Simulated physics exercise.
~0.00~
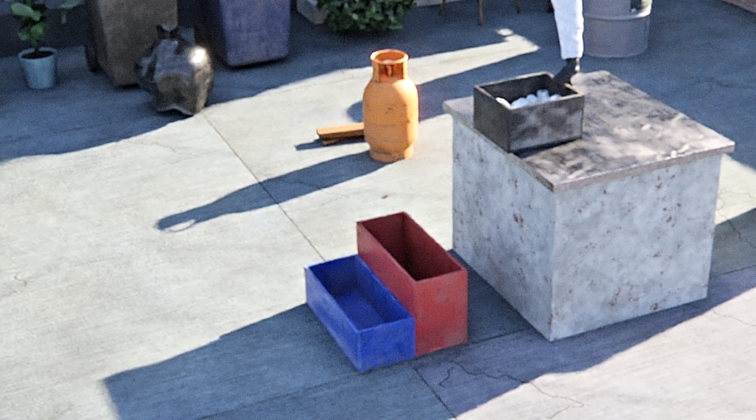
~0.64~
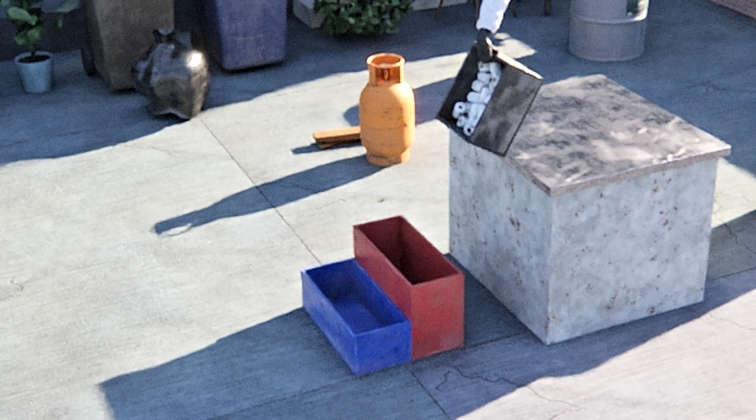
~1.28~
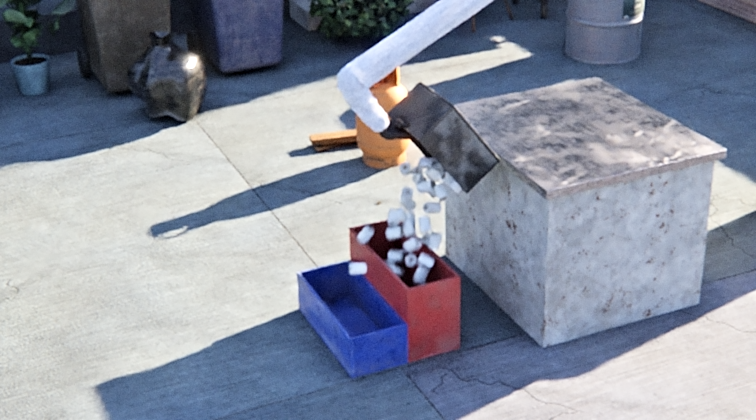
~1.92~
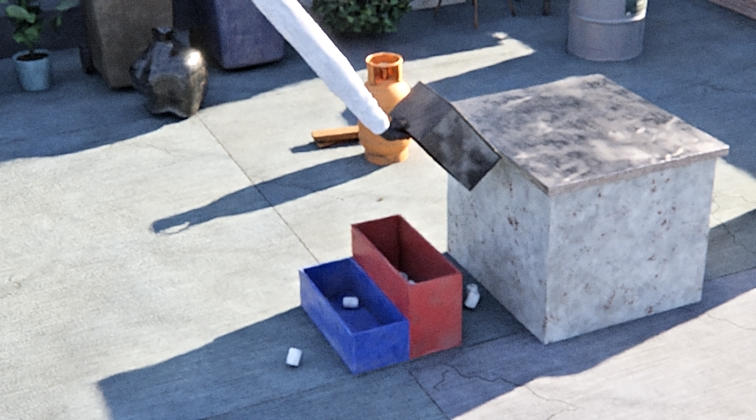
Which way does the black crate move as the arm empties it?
It moves to the left, ending tipped over at the edge of the block.
White-sleeved arm tipping small white rolls from a black crate on a block into a red tub, a few straying outside.
